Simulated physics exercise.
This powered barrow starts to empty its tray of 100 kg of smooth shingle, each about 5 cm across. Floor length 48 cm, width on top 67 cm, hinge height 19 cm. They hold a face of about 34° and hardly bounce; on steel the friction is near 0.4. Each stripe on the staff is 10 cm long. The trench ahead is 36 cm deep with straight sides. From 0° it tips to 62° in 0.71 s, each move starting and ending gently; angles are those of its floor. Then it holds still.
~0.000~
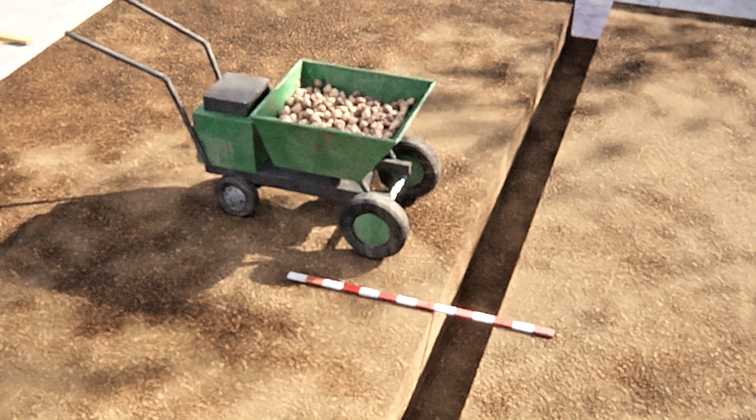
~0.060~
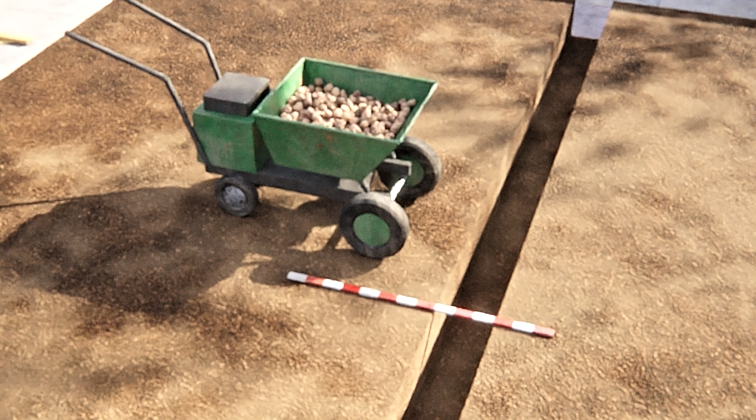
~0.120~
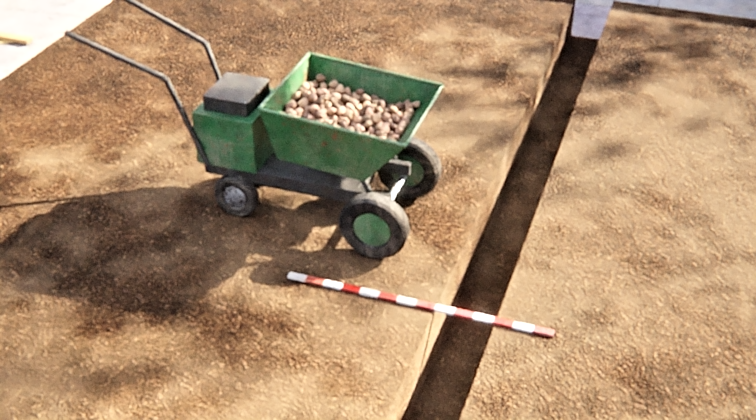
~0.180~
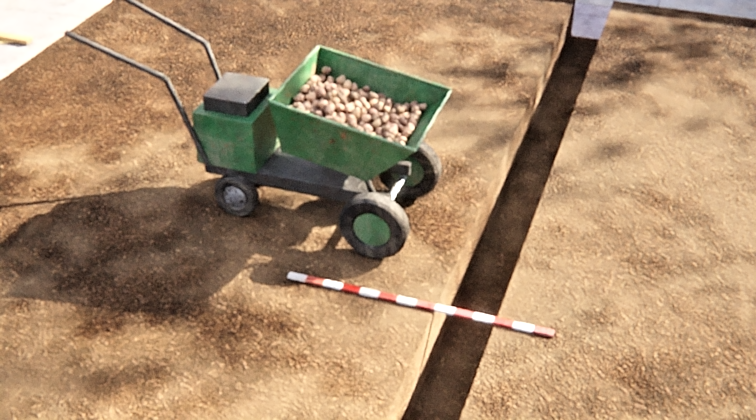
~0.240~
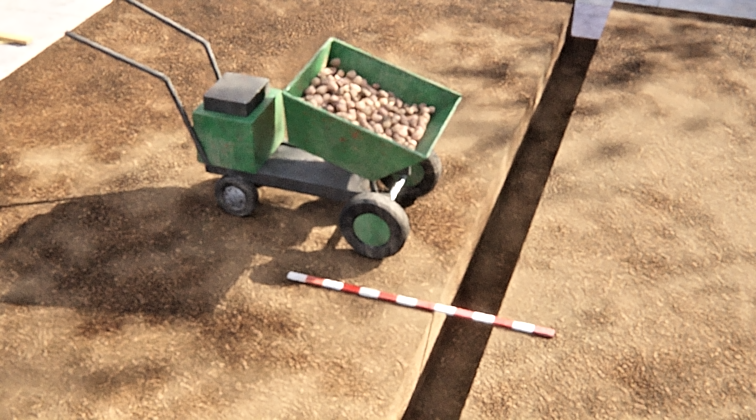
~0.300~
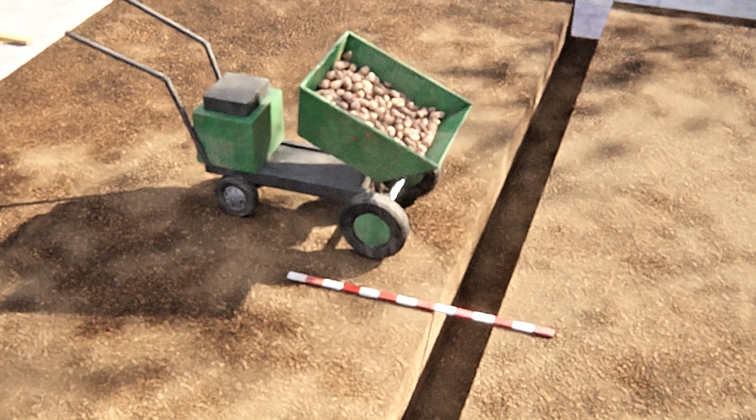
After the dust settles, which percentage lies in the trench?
Some 41 per cent of it.
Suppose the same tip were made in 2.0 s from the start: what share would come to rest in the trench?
It would be near 55 per cent.
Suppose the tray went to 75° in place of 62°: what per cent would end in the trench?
In that case some 30 per cent.
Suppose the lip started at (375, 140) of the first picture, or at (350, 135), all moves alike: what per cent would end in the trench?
Near 55 per cent from the first place, 65 from the second.
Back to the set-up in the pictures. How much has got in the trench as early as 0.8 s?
About 10 per cent by then.
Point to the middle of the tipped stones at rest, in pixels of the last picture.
Their middle is at about (533, 249).
After 0.5 s the floor is at 52°; 100 % in the tray; the foremost stones are at (457, 182).
After 0.8 s the floor is at 62°; 90 % in the tray, 9 % in the trench, 1 % past the trench; the foremost stones are at (523, 221).
After 1.2 s the floor is at 62°; 46 % in the tray, 12 % in the trench, 43 % past the trench; the foremost stones are at (636, 275).
After 3.1 s the floor is at 62°; 13 % in the tray, 41 % in the trench, 47 % past the trench; the foremost stones are past the picture's edge.
